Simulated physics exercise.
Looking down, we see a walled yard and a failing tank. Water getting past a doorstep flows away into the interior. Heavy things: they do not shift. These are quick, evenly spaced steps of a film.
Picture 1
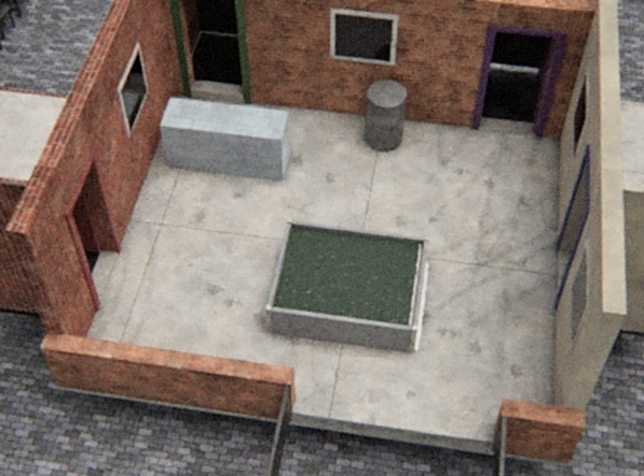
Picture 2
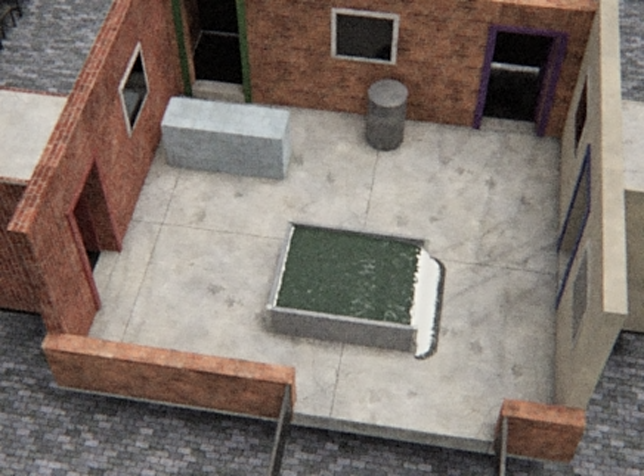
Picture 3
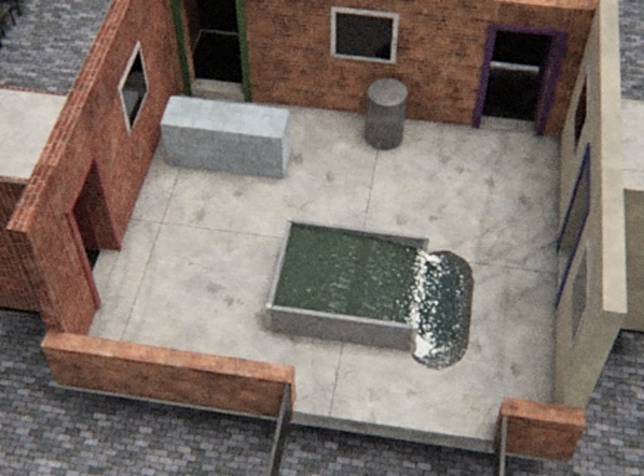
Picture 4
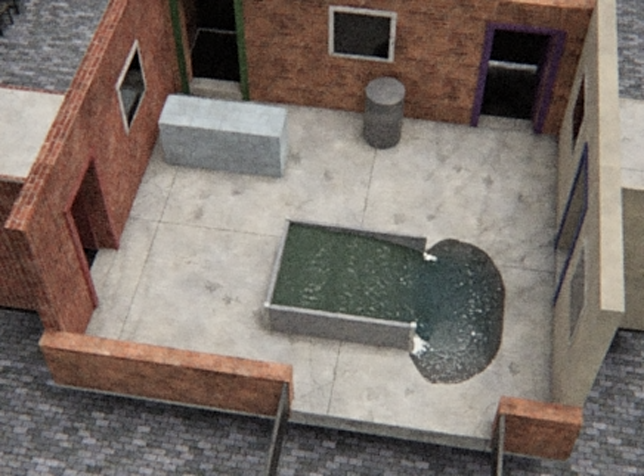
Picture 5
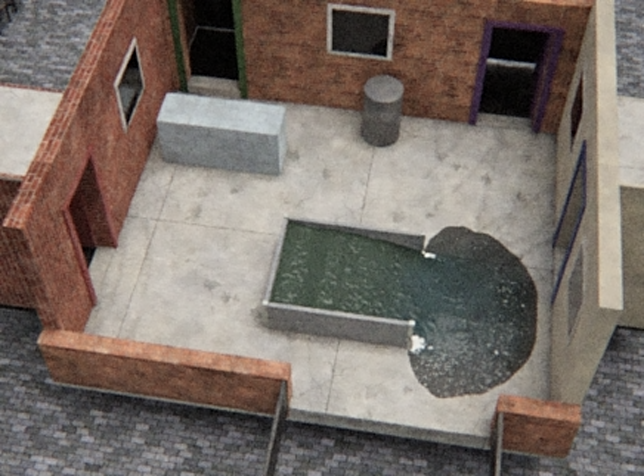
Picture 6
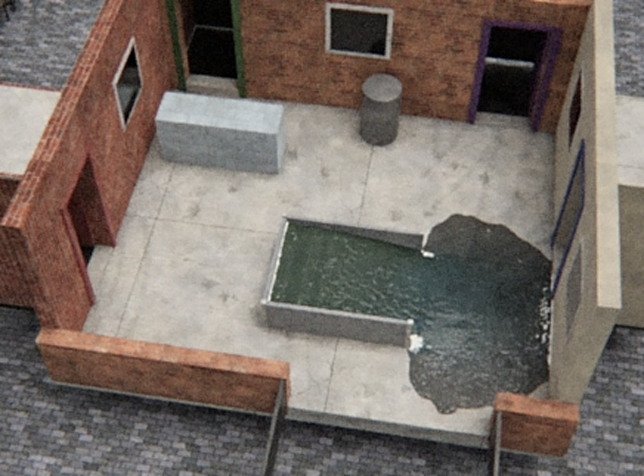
Dark green water bursts from the right end of a low grey tank, foaming white at first, then fanning across the pale concrete in a widening dark pool that reaches the right wall. The yard, seen steadily from above, has red-brick walls left and back and a beige one right. A pale grey block and a grey barrel stand unmoving behind the tank, near a purple-framed doorway.
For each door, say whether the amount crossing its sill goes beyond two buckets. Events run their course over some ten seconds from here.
Result: I expect the purple door to see over two buckets; I expect the blue door to see over two buckets; I expect the green door to see two buckets at most; I expect the red door to see two buckets at most.
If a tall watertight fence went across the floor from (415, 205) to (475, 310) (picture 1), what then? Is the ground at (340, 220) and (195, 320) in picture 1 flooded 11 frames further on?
Soaked, not wet.
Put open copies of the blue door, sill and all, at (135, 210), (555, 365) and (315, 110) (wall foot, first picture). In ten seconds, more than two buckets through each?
Note: Door one undershoots; door two overshoots; door three undershoots.
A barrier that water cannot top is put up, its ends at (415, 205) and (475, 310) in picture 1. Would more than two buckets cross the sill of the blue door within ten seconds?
Blue door: Undershoots.
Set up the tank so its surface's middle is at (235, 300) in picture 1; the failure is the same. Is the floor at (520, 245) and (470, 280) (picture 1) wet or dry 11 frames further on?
The first spot is inundated, the second inundated.
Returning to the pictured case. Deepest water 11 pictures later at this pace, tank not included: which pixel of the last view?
Roughly at (546, 427).
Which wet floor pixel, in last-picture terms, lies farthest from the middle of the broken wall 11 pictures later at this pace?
The front's farthest point is close to (554, 143).
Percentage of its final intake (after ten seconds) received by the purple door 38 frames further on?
Near 75 in a hundred.
A moment on, water covers 20 % of the floor; the purple door not reached, the blue door over two buckets in, the green door not reached, the red door not reached.
Next, water covers 25 % of the floor; the purple door not reached, the blue door over two buckets in, the green door not reached, the red door not reached.
Then, water covers 40 % of the floor; the purple door under two buckets in, the blue door far over two buckets in, the green door not reached, the red door not reached.
Later, water covers 55 % of the floor; the purple door far over two buckets in, the blue door far over two buckets in, the green door not reached, the red door not reached.
In the end, water covers 75 % of the floor; the purple door far over two buckets in, the blue door far over two buckets in, the green door wet at the sill, nothing in, the red door wet at the sill, nothing in.
